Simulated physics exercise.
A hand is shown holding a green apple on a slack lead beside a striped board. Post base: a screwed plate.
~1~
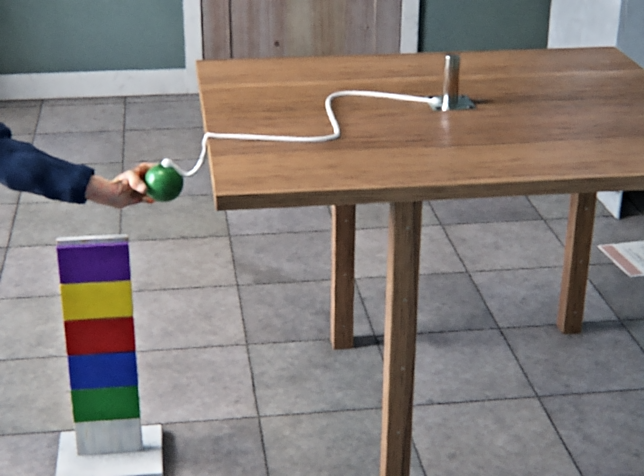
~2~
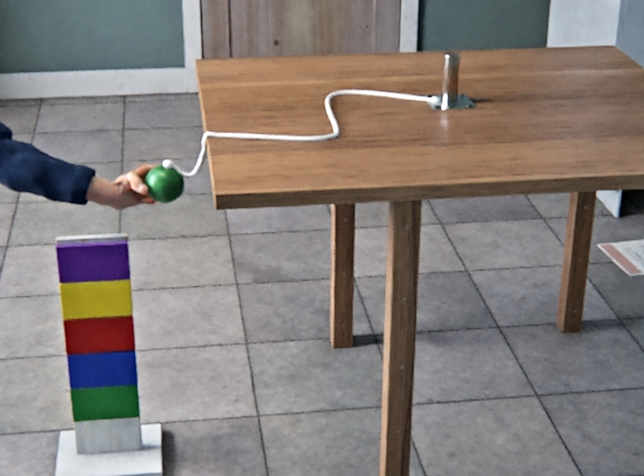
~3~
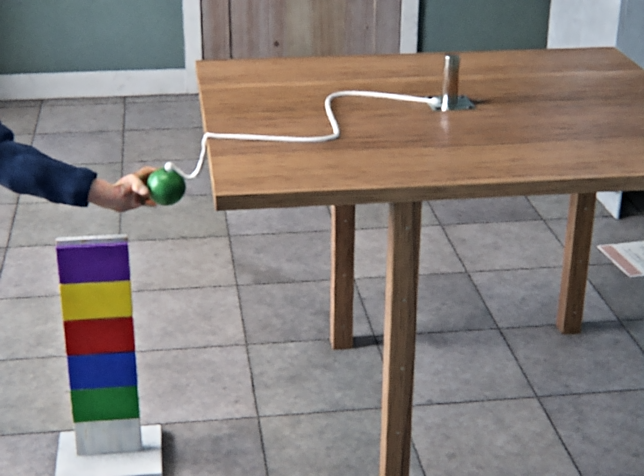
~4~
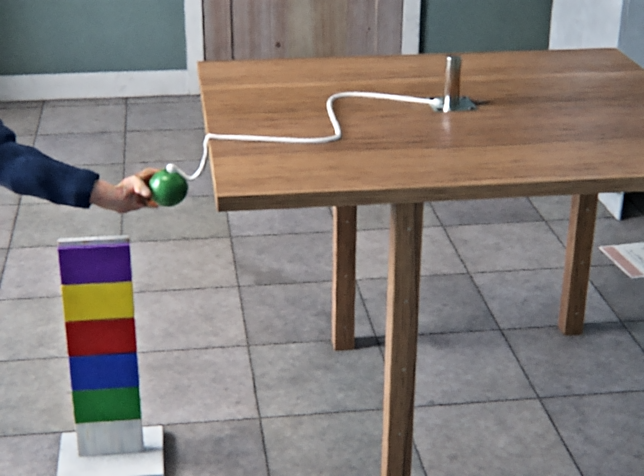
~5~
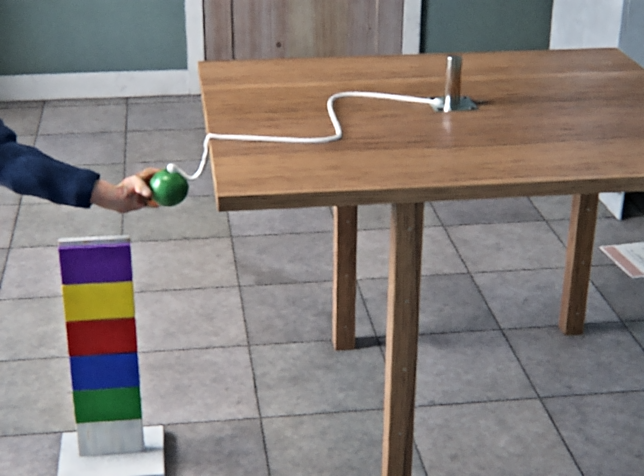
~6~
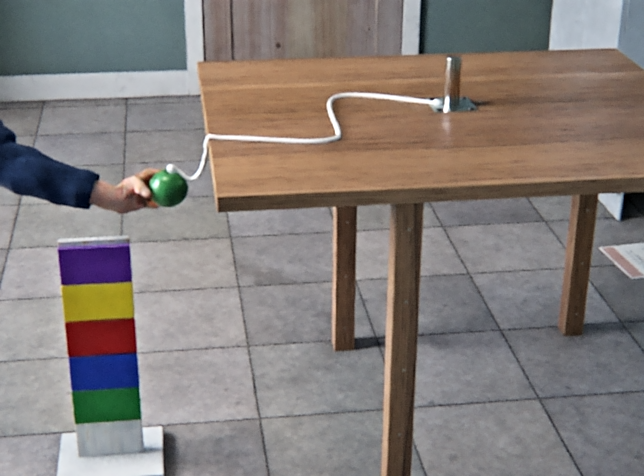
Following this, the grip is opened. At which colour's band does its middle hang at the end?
The red band.
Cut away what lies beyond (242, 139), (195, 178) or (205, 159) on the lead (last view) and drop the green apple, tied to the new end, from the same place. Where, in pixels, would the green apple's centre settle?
In order, roughly (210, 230), (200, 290) and (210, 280).
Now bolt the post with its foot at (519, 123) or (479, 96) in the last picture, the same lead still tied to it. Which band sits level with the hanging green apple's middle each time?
It would be yellow; yellow.
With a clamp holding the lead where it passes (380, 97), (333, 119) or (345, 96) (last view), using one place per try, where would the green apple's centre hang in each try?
In order of the tries: About (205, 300), about (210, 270), about (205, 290).
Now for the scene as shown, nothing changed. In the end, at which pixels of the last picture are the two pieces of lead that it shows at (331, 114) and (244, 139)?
Roughly at (281, 116), and the other roughly at (203, 205).
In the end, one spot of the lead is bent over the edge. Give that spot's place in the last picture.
Roughly (334, 139).
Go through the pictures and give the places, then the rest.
In the first frame, green apple (164, 183); purple (94, 265); yellow (97, 301); red (100, 337); blue (103, 371); green (106, 405).
In the second frame, green apple (165, 184); lead through (399, 96) (332, 96) (333, 119) (301, 139) (223, 136).
In the third frame, green apple (167, 186).
In the fourth frame, green apple (168, 188); lead through (401, 98) (334, 98) (335, 121) (303, 141) (224, 138).
In the fifth frame, green apple (169, 188).
In the sixth frame, green apple (168, 188); lead through (401, 99) (334, 98) (335, 122) (303, 142) (225, 138).
A little later, apple near (238, 284); level with yellow.
Next, apple near (198, 321); level with red.
When it is over, apple near (207, 316); level with red. At red.
